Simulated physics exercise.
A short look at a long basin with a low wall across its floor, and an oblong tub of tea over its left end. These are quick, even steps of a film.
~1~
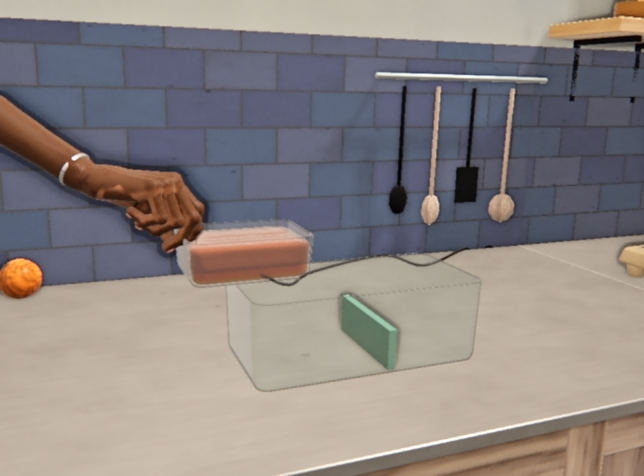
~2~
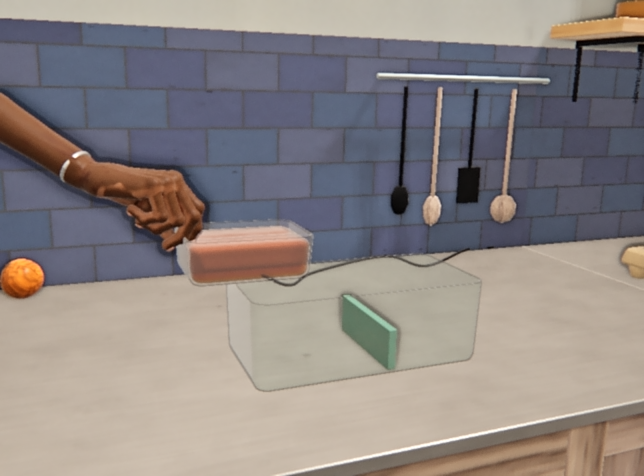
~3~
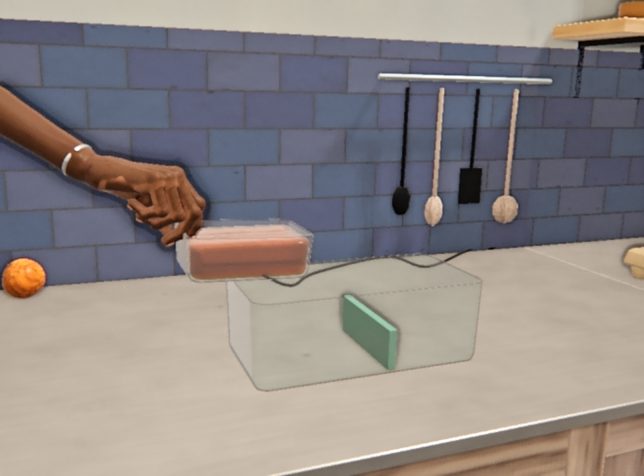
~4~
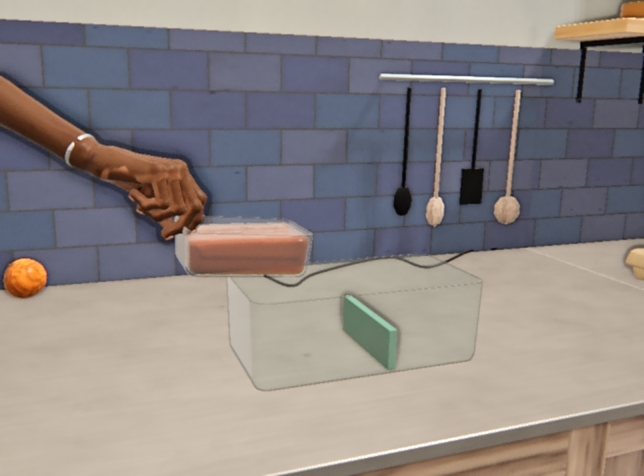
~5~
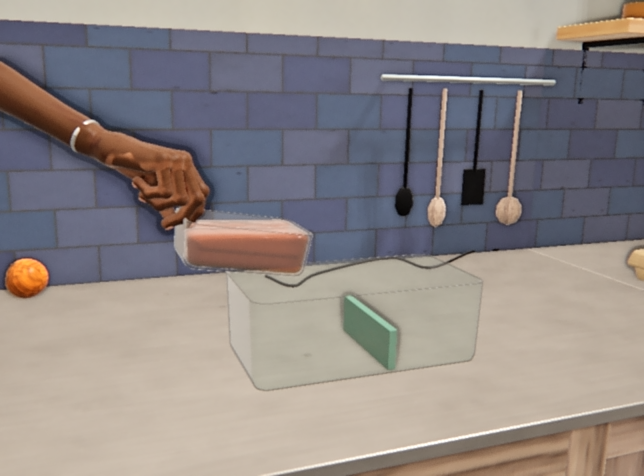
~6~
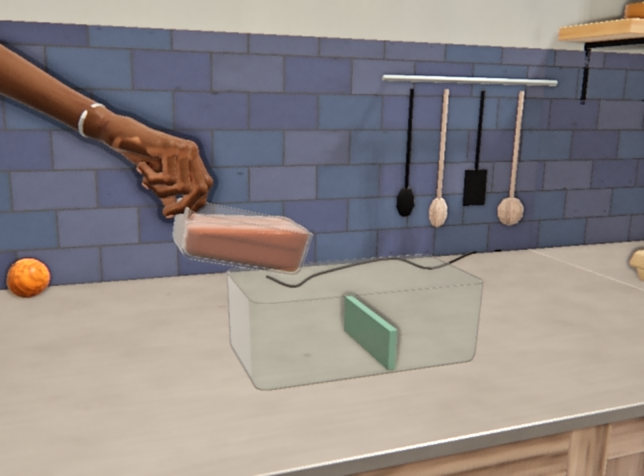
On a kitchen counter, a hand slightly tilts a tub of tea above a basin.
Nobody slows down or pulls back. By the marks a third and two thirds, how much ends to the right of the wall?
It comes to from a third to two thirds.
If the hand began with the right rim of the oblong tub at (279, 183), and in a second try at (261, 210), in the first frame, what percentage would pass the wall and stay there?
About 45 and 5 per cent.
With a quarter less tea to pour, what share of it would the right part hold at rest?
About 35 per cent.
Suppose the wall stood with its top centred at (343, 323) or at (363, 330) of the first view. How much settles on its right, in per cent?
Roughly 80 per cent, and 60 per cent.
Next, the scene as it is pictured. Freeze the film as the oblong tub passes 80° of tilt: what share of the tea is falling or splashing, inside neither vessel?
It comes to 50 per cent or so.
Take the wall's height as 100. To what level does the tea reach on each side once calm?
Left: 20 %. Right: 30 %.
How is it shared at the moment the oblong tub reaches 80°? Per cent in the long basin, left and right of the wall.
The left part 25 per cent, the right part 0.
A moment on, the oblong tub is tipped on its side and 26 per cent is still to pour, 25 is left of the wall and 0 right of it.
Next, the oblong tub is tipped right over and 1 per cent is still to pour, 38 is left of the wall and 56 right of it.
Then the oblong tub is tipped right over and 0 per cent is still to pour, 44 is left of the wall and 53 right of it.
Later the oblong tub is tipped right over and 0 per cent is still to pour, 44 is left of the wall and 54 right of it.
Finally, 44 per cent lies left of the wall, 54 right of it and 2 outside.
